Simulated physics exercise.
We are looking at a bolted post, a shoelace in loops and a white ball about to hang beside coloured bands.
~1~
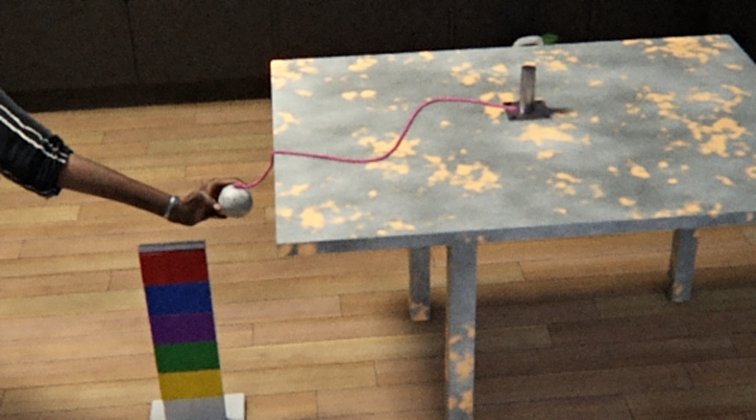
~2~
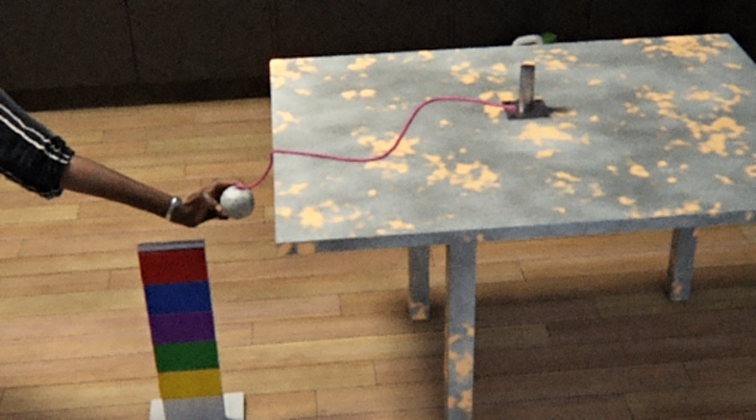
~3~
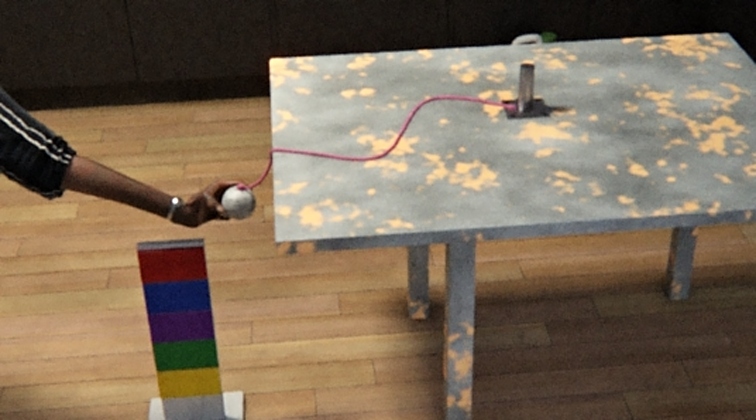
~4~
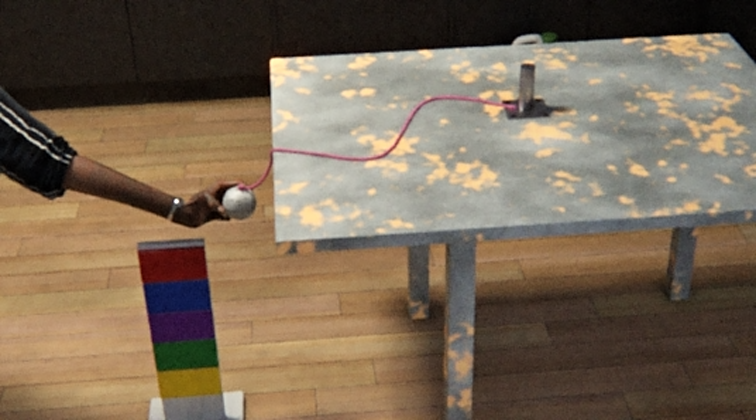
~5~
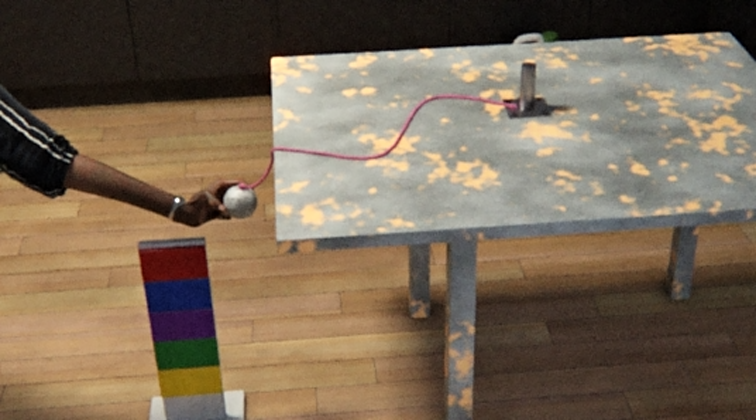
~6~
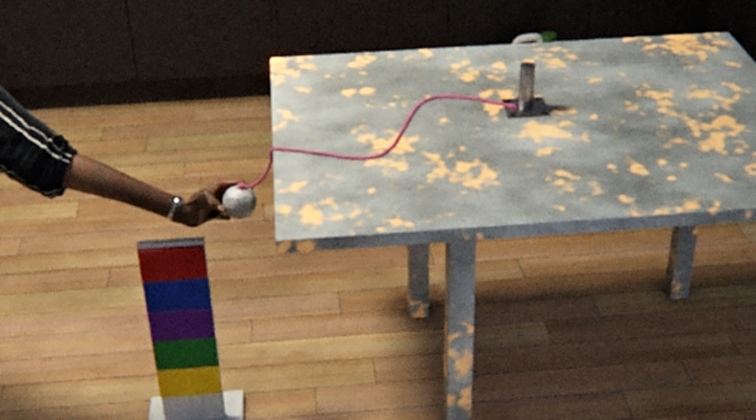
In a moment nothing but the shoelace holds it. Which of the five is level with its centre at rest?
Its centre hangs level with the blue band.
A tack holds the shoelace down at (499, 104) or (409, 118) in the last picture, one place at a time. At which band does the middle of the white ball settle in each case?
It would be blue; red.
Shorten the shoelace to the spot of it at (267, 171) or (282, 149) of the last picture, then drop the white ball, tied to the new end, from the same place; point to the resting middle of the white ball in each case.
The places are (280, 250) and (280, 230).
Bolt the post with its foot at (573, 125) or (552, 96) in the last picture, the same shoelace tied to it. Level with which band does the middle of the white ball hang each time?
In that order: Red; red.
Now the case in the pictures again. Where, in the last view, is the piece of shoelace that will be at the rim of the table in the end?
The one at (356, 158).
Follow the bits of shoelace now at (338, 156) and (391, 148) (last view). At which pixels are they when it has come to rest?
About (273, 153), and the other about (313, 129).
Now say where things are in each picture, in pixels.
White ball (236, 201); red (174, 268); blue (178, 300); purple (183, 329); green (187, 358); yellow (191, 386), in the first frame.
White ball (238, 202); shoelace through (484, 103) (422, 105) (401, 136) (362, 160) (291, 152), in the second frame.
White ball (239, 203), in the third frame.
White ball (240, 203); shoelace through (484, 102) (422, 104) (401, 135) (362, 159) (291, 151), in the fourth frame.
White ball (241, 202), in the fifth frame.
White ball (240, 202); shoelace through (484, 101) (422, 103) (401, 134) (362, 158) (291, 150), in the sixth frame.
Soon after, ball near (252, 288); level with blue.
After that, ball near (308, 262); level with blue.
And then, ball near (275, 275); level with blue.
In the end, ball near (279, 272); level with blue. Its middle rests at the blue band.
